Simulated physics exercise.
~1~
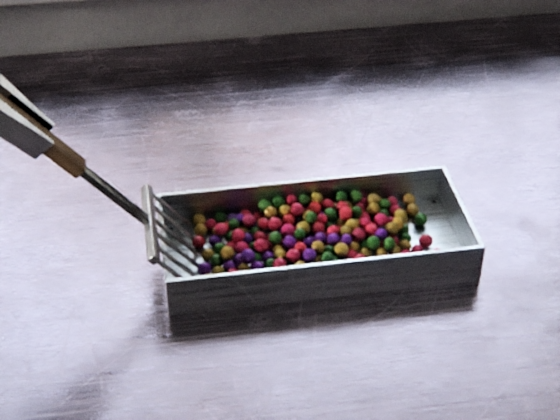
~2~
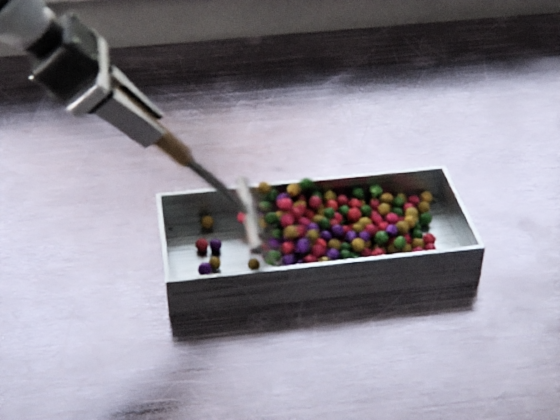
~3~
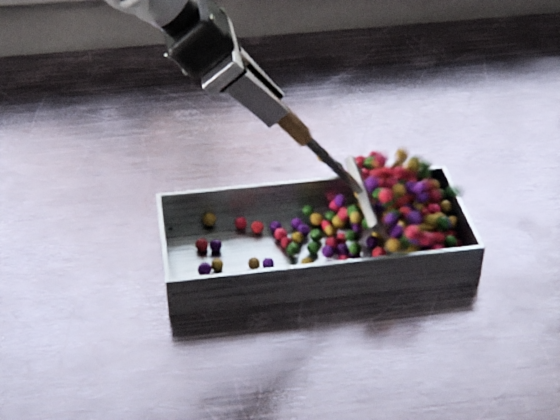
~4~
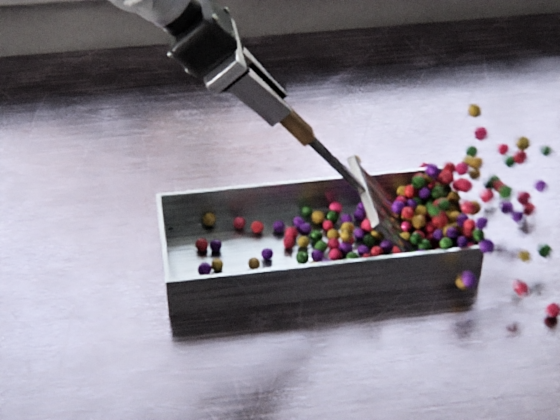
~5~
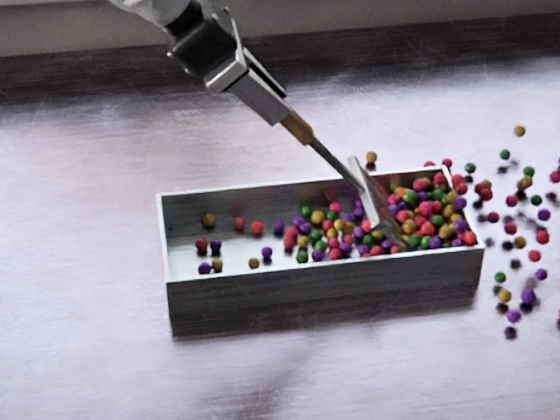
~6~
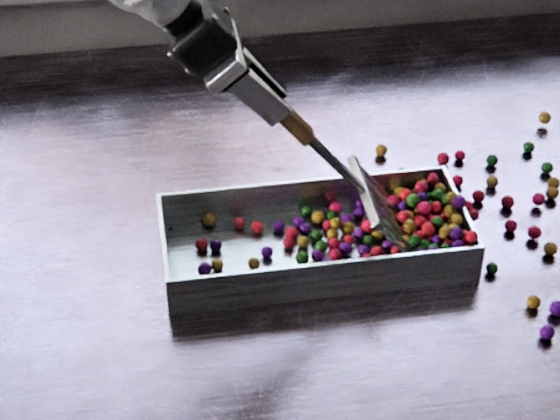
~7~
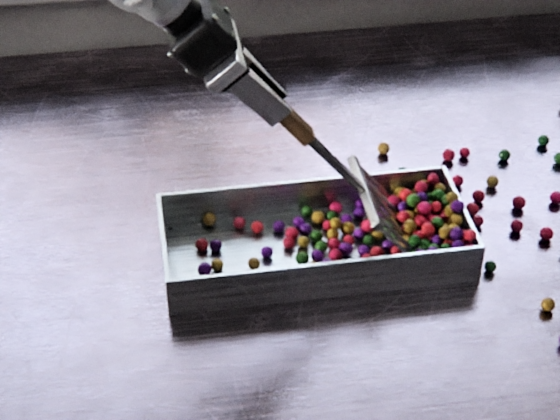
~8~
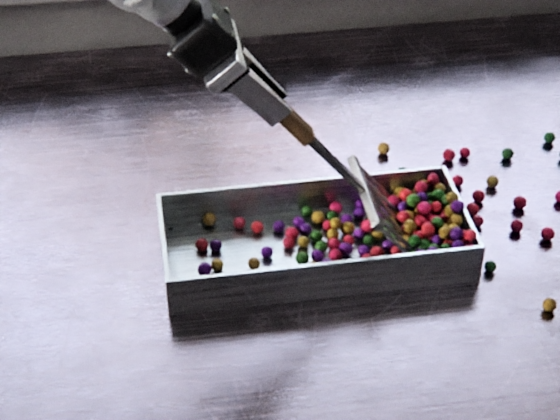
Colorful round sweets spilling over the right end of a metal trough as a robot-held rake pushes them, many scattering across the table.
